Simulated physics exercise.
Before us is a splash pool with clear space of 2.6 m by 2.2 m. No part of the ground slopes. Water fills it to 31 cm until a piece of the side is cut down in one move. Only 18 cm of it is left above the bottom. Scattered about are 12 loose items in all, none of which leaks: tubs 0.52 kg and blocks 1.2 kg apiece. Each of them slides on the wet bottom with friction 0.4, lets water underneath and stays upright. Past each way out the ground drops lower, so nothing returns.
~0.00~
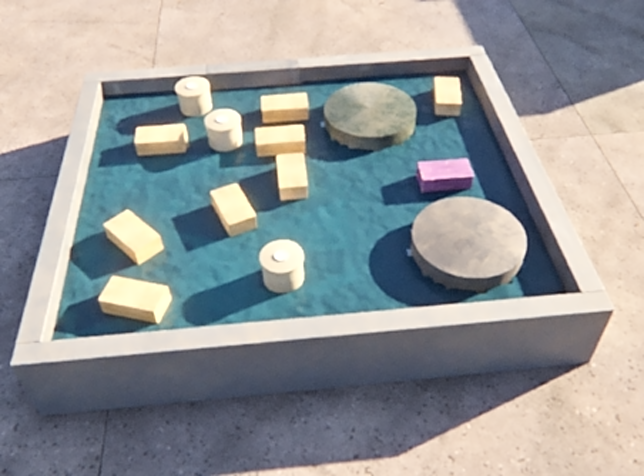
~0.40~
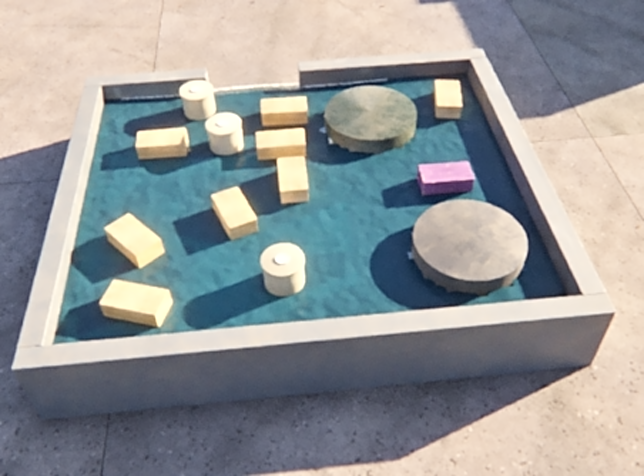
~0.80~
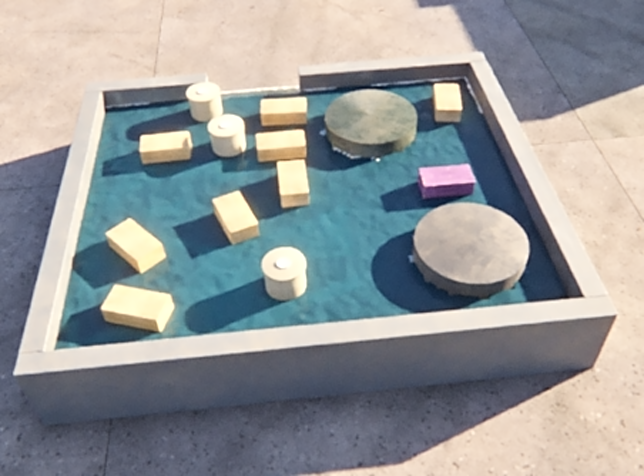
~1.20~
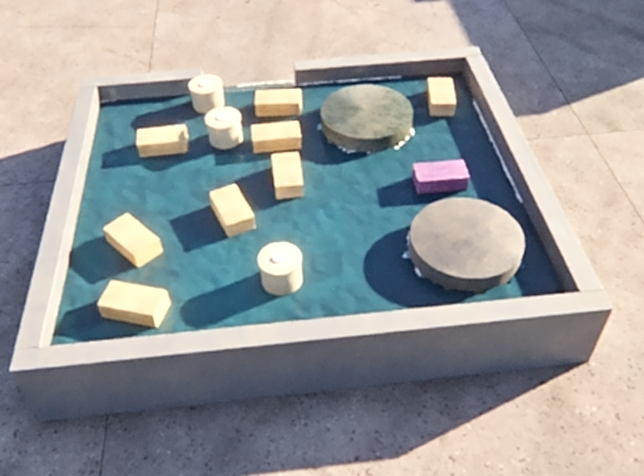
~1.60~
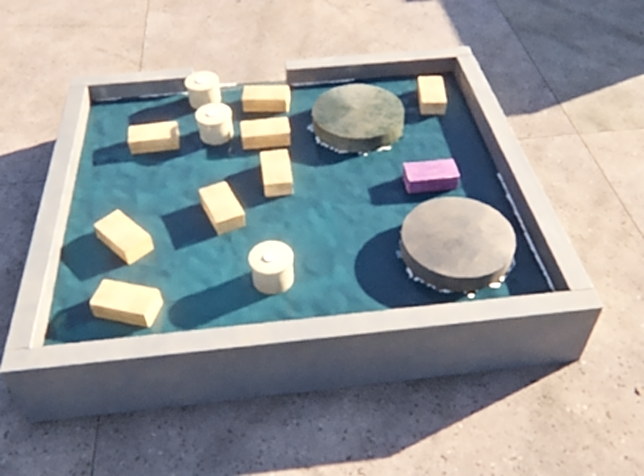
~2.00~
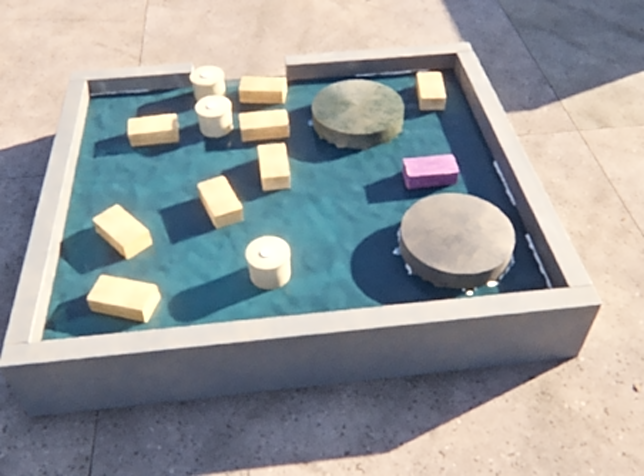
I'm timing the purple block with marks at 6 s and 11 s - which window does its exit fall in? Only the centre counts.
The last, after 11 s or none.
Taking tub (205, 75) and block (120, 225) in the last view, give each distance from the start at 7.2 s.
Respectively 30 cm and 10 cm.
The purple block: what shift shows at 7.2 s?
Some 5 cm from the start.
After 3.2 s the purple block is near (427, 168), 0.0 m from its start, afloat; 0 of 12 are out; 12 afloat.
After 7.2 s the purple block is near (423, 168), 0.1 m from its start, afloat; 0 of 12 are out; 12 afloat.
After 12.0 s the purple block is near (416, 170), 0.1 m from its start, afloat; 0 of 12 are out; 12 afloat.
After 16.0 s the purple block is near (411, 172), 0.1 m from its start, afloat; 0 of 12 are out; 12 afloat.
